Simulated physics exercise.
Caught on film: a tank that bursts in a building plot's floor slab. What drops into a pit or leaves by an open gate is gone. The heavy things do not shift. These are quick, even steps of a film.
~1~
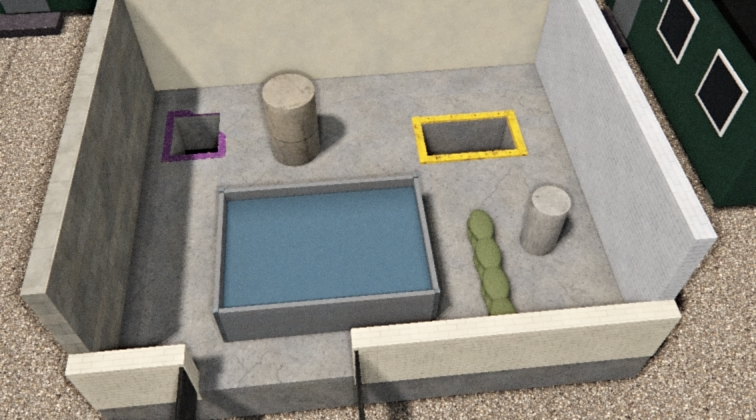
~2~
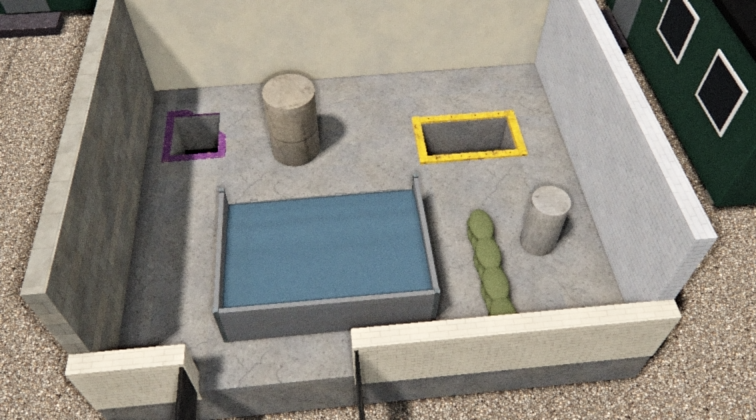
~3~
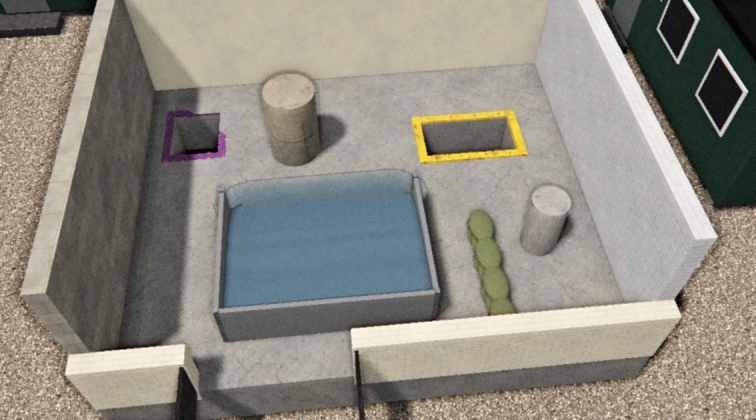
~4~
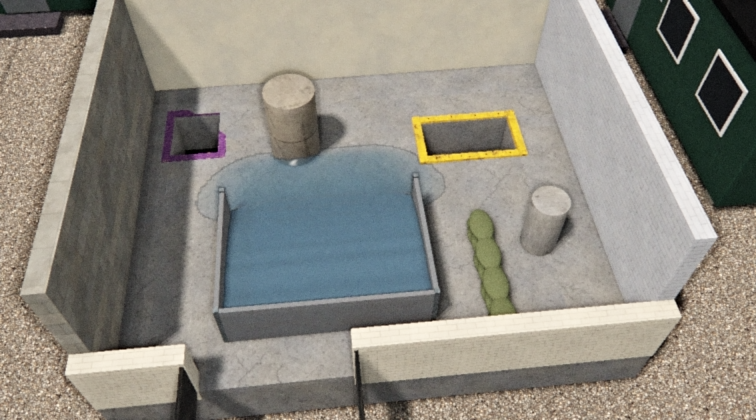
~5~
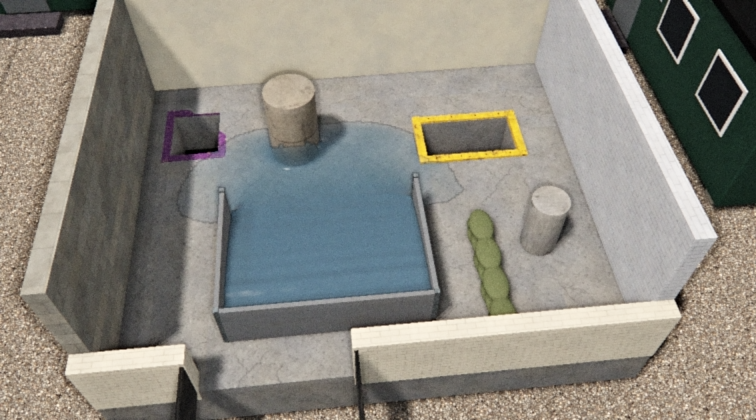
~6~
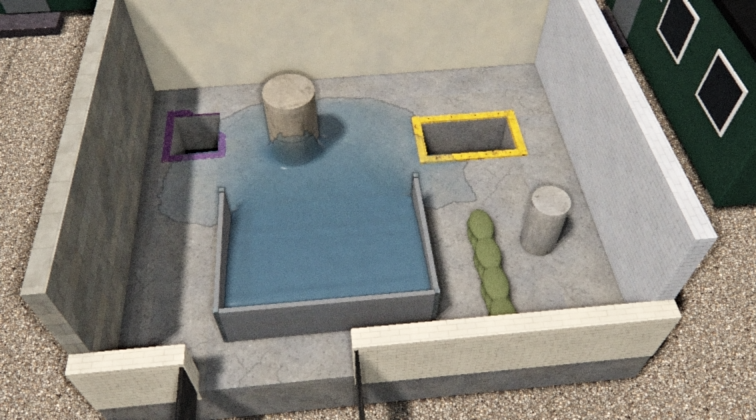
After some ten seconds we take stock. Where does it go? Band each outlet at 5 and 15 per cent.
The gate takes under 5 %; the purple pit takes over 15 %; the yellow pit takes between 5 and 15 %.
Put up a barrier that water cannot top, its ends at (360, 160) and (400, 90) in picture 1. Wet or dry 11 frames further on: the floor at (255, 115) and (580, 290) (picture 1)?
In turn: Wet, dry.
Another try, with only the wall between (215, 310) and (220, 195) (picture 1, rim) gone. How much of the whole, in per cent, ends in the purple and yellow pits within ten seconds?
Per cent: Purple 35, yellow 0.
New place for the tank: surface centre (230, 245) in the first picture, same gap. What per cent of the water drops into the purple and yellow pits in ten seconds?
Roughly, in per cent: Purple 55, yellow 4.
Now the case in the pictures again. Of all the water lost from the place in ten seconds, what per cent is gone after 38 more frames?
About 80 per cent.
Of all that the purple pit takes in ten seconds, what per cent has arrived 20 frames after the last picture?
Some 50 per cent.
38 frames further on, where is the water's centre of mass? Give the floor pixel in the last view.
Roughly at (369, 190).
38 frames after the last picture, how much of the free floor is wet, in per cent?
Near 85 in a hundred.
A moment on, water covers 40 % of the floor; the gate 0 %, the purple pit 3 %, the yellow pit 1 %.
Next, water covers 50 % of the floor; the gate 0 %, the purple pit 9 %, the yellow pit 2 %.
Then, water covers 65 % of the floor; the gate 0 %, the purple pit 19 %, the yellow pit 5 %.
Later, water covers 85 % of the floor; the gate 0 %, the purple pit 32 %, the yellow pit 7 %.
In the end, water covers 95 % of the floor; the gate 1 %, the purple pit 41 %, the yellow pit 8 %.
